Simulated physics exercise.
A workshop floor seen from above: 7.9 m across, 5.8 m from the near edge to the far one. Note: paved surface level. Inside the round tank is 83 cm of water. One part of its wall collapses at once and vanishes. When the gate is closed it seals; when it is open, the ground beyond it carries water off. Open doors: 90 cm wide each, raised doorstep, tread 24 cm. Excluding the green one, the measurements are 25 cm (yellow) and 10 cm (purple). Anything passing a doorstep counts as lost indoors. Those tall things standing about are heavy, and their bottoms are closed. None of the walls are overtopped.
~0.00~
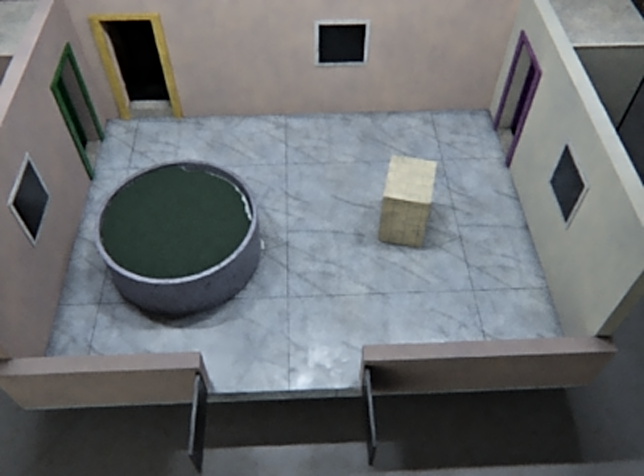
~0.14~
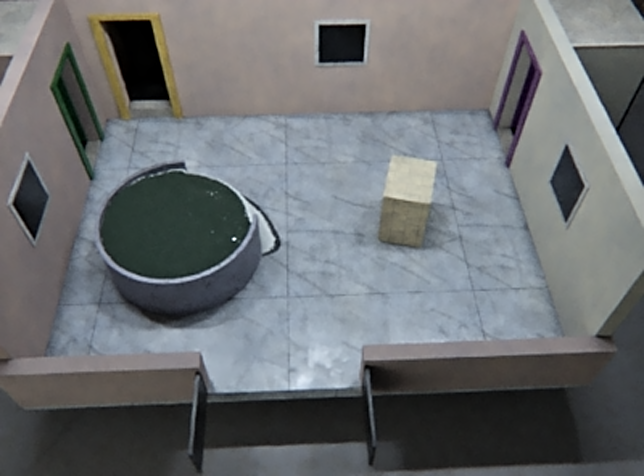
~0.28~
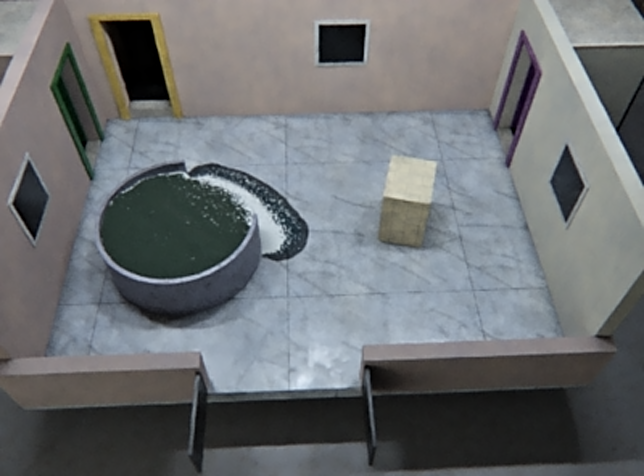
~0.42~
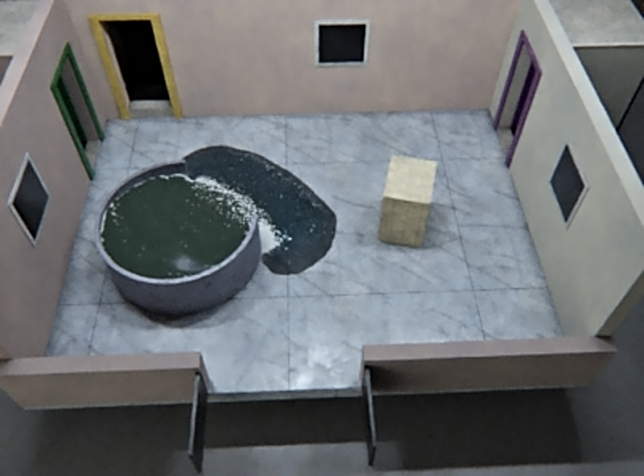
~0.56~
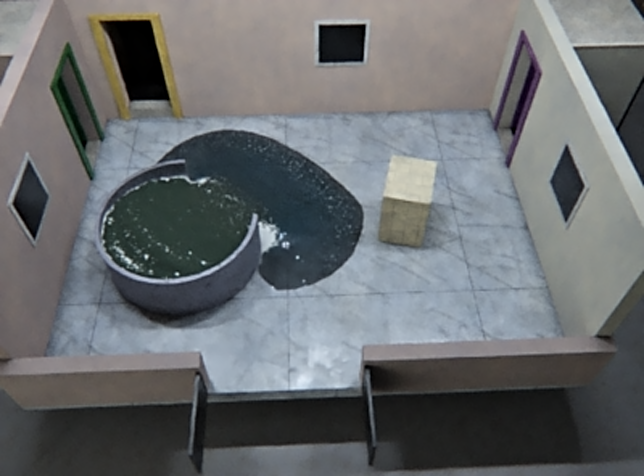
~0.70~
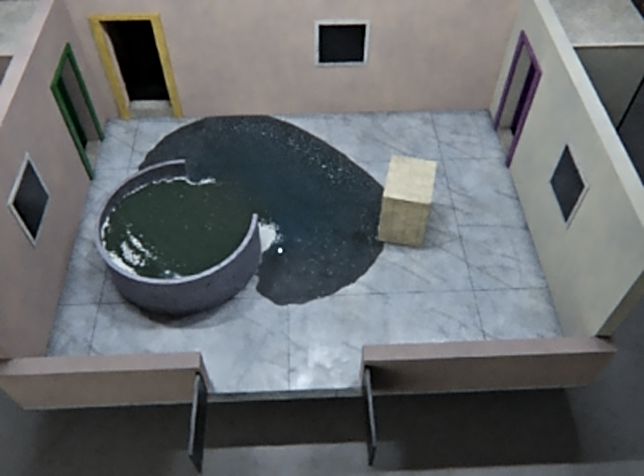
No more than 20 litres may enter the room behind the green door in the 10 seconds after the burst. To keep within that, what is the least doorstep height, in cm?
Some 7 cm.
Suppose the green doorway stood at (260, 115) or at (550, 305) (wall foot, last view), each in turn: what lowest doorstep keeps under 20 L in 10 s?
About 27 and 12.0 cm.
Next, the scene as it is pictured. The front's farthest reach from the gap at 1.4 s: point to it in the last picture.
At about (476, 146).
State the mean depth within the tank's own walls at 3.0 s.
Near 23 cm, averaged.
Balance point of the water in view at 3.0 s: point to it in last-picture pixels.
Around (312, 178).
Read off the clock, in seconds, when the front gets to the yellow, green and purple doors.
Yellow 1.0 s, green 1.8 s, purple 1.6 s.
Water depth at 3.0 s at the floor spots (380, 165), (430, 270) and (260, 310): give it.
First 9, then 1, then 0 cm.
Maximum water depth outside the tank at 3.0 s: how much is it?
I'd estimate roughly 50 cm.
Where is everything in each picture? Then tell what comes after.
The first picture shows still water, 83 cm deep, in the round tank at (178, 220); the green door at (80, 118) is dry.
In the second picture, the front is at a hidden place, 0.3 m from the gap on the far side; 0.5 m2 of floor is wet, 83 cm left at the back.
In the third picture, the gap is on the far side, the front 0.8 m out at (302, 225); the back of the round tank holds 83 cm.
In the fourth picture, the front is at (332, 219), 1.4 m from the gap on the far side; 4.2 m2 of floor is wet, 83 cm left at the back.
In the fifth picture, the gap is on the far side, the front 1.9 m out at (358, 213); the back of the round tank holds 77 cm.
In the sixth picture, the gap is on the far side, the front 2.4 m out at (379, 190); the back of the round tank holds 64 cm; 1.1 m in a straight line remain to the green door at (80, 118).
After 1.4 s water covers 45 % of the floor, deepest (33 cm) near (244, 209); it has not reached the green door.
After 3.0 s water covers 60 % of the floor, deepest (50 cm) near (474, 110); 8 cm at the green door, 0 litres in over its 6 cm doorstep.
After 10.0 s water covers 100 % of the floor, deepest (16 cm) near (76, 281); 5 cm at the green door, 32 litres in over its 6 cm doorstep.
At the green door as built, the water arrived by 1.9 s and peaked near 12 cm at 3.6 s.
With a doorstep of 6 cm, 32 litres would have come in within the 10 s; with 8 cm, 12 litres. So under 20 litres takes about 7 cm.
